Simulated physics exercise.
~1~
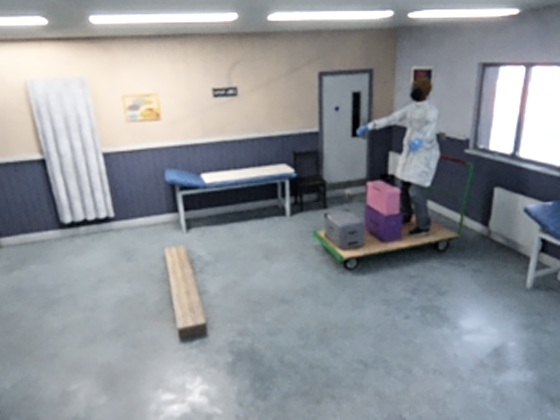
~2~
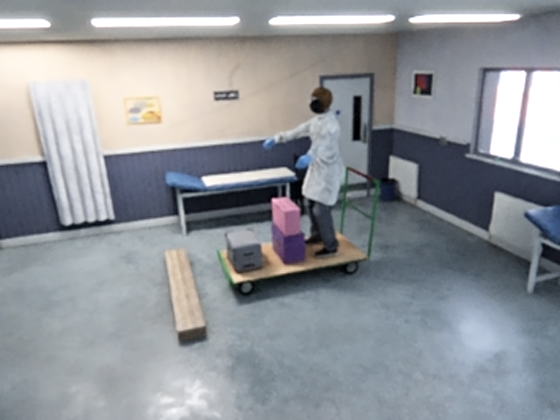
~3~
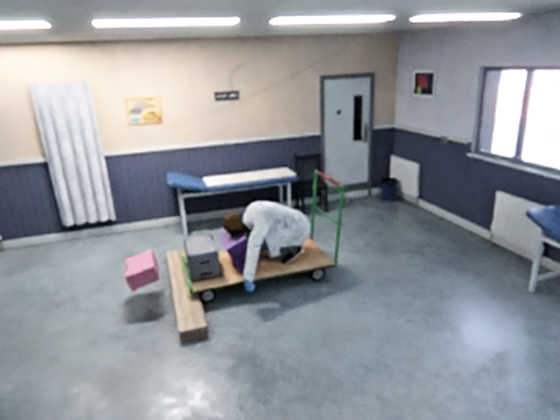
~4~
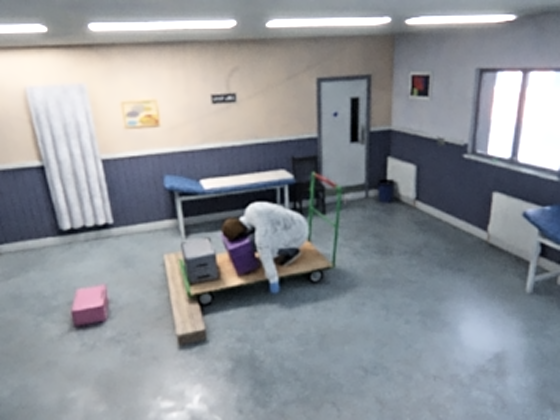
To begin with, a person in a white coat stands with one arm outstretched on a platform trolley in a clinic-like room, behind a grey case, a purple box and a pink box stacked on top. The trolley rolls left toward a wooden beam lying on the floor. It stops abruptly at the beam, and the person pitches forward, folding down over the purple box as it leans. The pink box flies off over the beam, tipping in the air. It ends on its side on the floor at left, while the grey case, leaning purple box and slumped person remain aboard.
